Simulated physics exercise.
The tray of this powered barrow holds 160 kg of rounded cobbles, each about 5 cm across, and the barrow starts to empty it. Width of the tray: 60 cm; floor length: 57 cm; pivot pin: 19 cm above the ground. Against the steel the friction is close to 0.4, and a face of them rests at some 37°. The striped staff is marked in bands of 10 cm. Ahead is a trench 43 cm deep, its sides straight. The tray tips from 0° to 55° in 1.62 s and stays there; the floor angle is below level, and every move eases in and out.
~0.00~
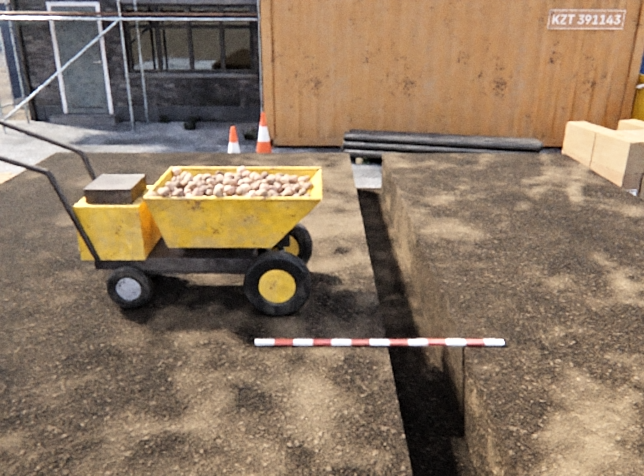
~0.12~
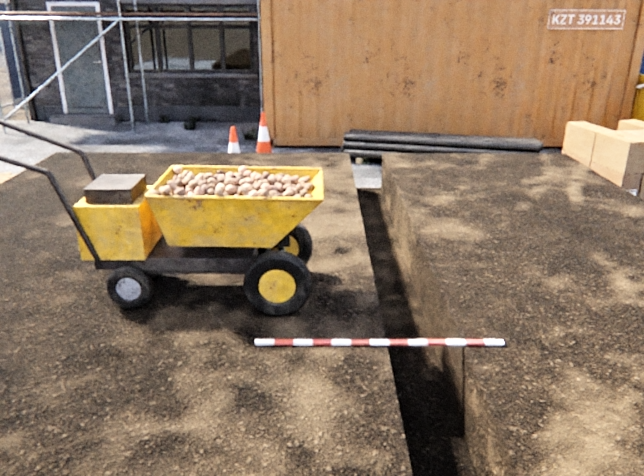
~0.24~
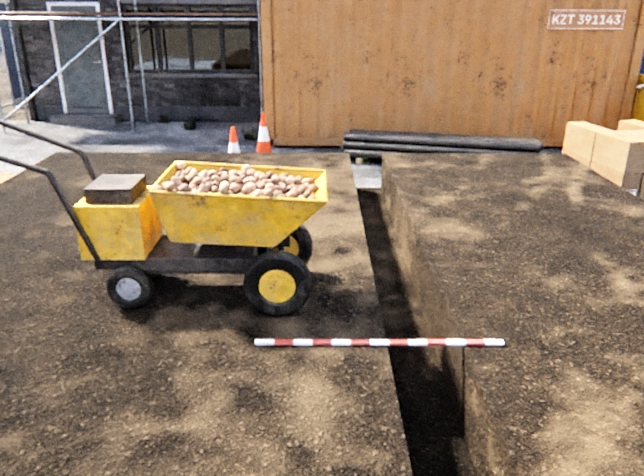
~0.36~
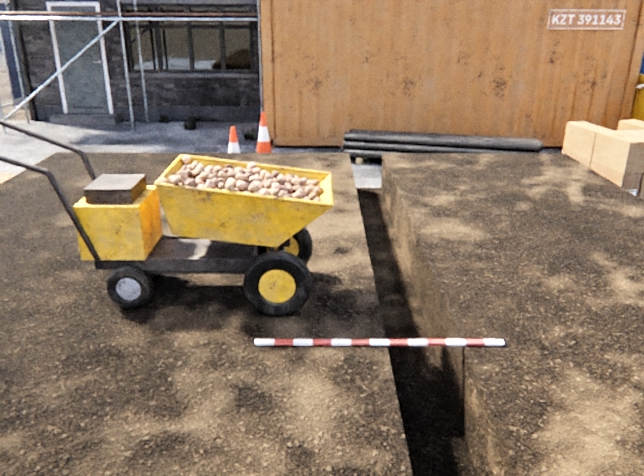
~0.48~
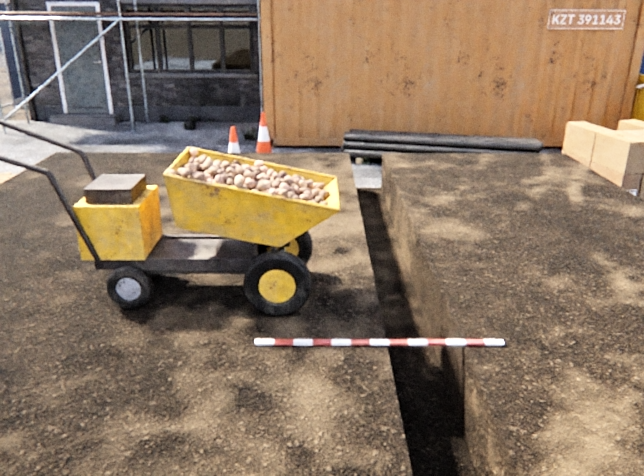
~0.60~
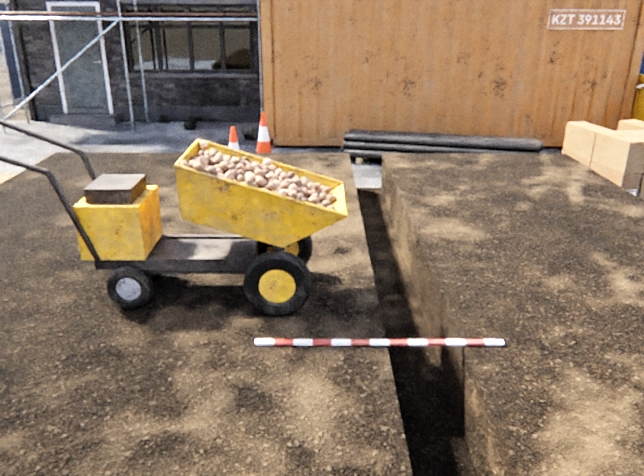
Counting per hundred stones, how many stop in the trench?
Some 69.
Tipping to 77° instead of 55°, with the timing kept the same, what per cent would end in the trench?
In that case around 100 percent.
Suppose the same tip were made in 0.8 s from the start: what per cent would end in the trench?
With that change, it comes to around 75 per cent.
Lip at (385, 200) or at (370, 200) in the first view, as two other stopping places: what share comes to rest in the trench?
First some 35, then 50 per cent.
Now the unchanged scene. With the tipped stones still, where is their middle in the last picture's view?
Somewhere near pixel (404, 341).
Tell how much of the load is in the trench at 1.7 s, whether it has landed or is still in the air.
Some 15 per cent of the load by that point.
After 1.2 s the floor is at 47°; 100 % in the tray; the foremost stones are at (364, 227).
After 1.7 s the floor is at 55°; 82 % in the tray, 1 % short of the trench, 17 % in the trench; the foremost stones are at (432, 343).
After 2.1 s the floor is at 55°; 59 % in the tray, 1 % short of the trench, 40 % in the trench; the foremost stones are at (442, 321).
After 4.0 s the floor is at 55°; 29 % in the tray, 1 % short of the trench, 69 % in the trench; the foremost stones are at (442, 322).
